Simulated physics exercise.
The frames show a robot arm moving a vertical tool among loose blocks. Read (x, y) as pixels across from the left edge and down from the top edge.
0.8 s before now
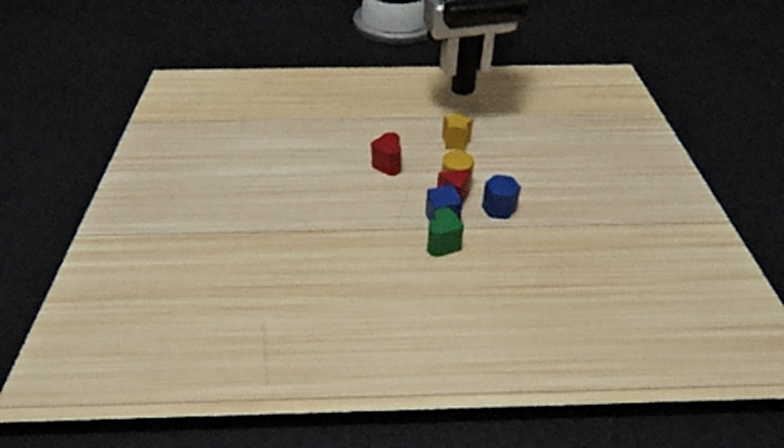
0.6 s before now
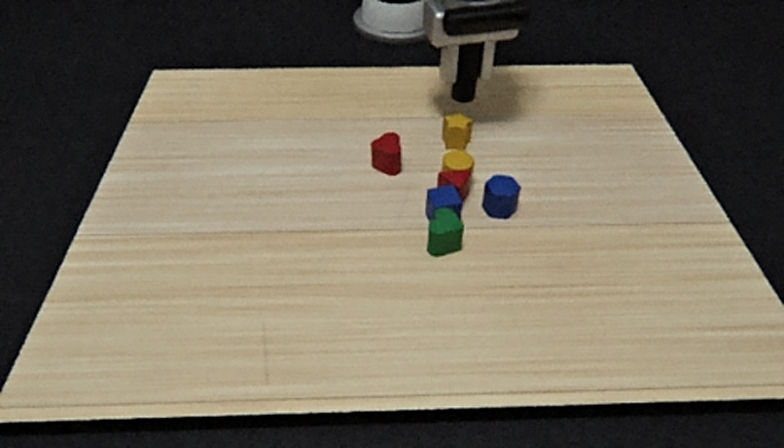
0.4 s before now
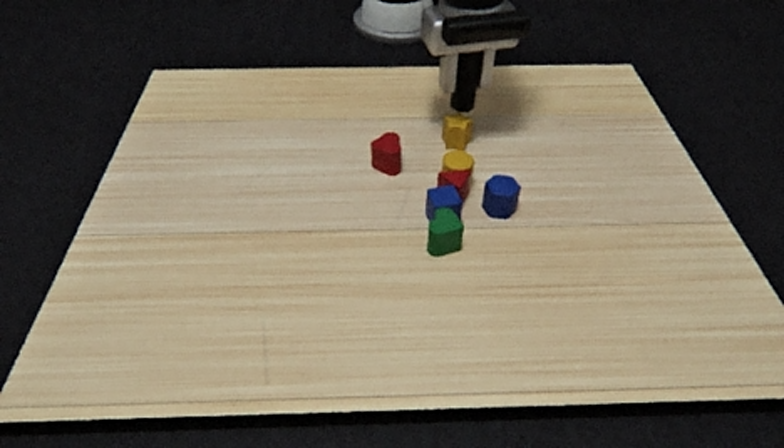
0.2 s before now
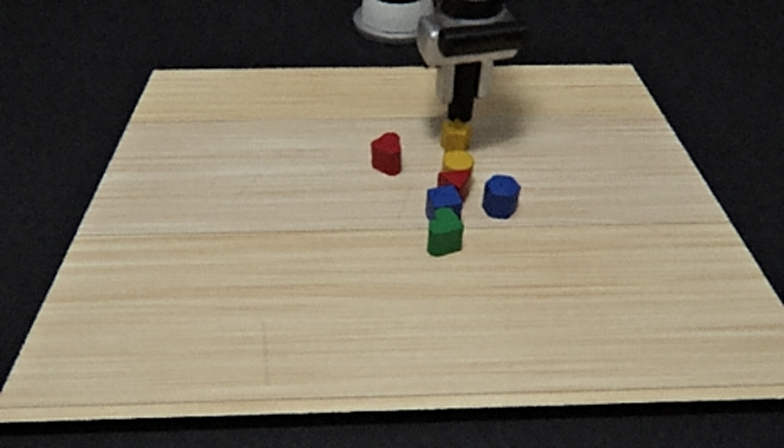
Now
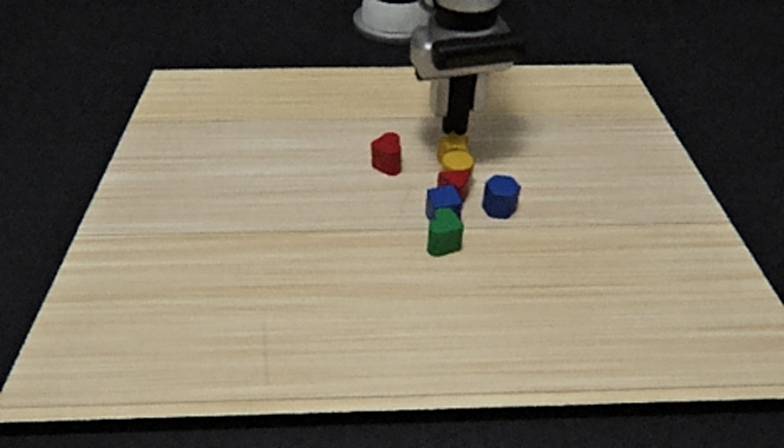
A robot arm with a dark vertical tool hangs over the far edge of a pale wooden board on a black surface, seen from the front and above. A yellow star, yellow round block, red triangle, blue block and green heart line up below it, with a red heart left and another blue block right. The tool moves slightly nearer, nudging the star toward the round block, while the camera stays still.
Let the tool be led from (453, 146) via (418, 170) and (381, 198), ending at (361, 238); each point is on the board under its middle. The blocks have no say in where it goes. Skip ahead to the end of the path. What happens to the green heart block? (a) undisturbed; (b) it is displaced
a.
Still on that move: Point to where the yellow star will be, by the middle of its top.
Roughly at (431, 162).
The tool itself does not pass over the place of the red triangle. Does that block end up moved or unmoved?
It shifts position.
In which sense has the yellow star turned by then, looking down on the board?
The twist is anticlockwise.
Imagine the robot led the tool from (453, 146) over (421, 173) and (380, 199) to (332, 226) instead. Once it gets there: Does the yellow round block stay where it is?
No - that is not the case.
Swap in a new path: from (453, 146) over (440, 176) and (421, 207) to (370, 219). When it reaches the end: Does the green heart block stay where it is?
No
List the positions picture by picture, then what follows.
In the first picture, tool's lower end at (463, 90); red heart block at (388, 142); green heart block at (445, 221); yellow star at (458, 120); red triangle at (457, 176); yellow round block at (458, 159).
In the second picture, tool at (463, 97); blocks still.
In the third picture, tool at (462, 106); blocks still.
In the fourth picture, tool at (459, 117); yellow star at (457, 126).
In the fifth picture, tool at (454, 129); red heart block at (388, 142); green heart block at (445, 221); yellow star at (455, 140); red triangle at (457, 176); yellow round block at (458, 159).
The first path, step by step. One third of the way, tool at (417, 154); yellow star at (435, 160), turned 70° anticlockwise; red triangle at (464, 183), turned 20° clockwise; yellow round block at (463, 166).
Two thirds of the way, tool at (380, 181); red heart block at (384, 144), turned 30° clockwise; yellow star at (431, 162), turned 90° anticlockwise; red triangle at (464, 183), turned 20° clockwise; yellow round block at (463, 166).
At the end, tool at (361, 221); red heart block at (384, 144), turned 30° clockwise; green heart block still; yellow star at (431, 162), turned 90° anticlockwise; red triangle at (464, 183), turned 20° clockwise; yellow round block at (463, 166).
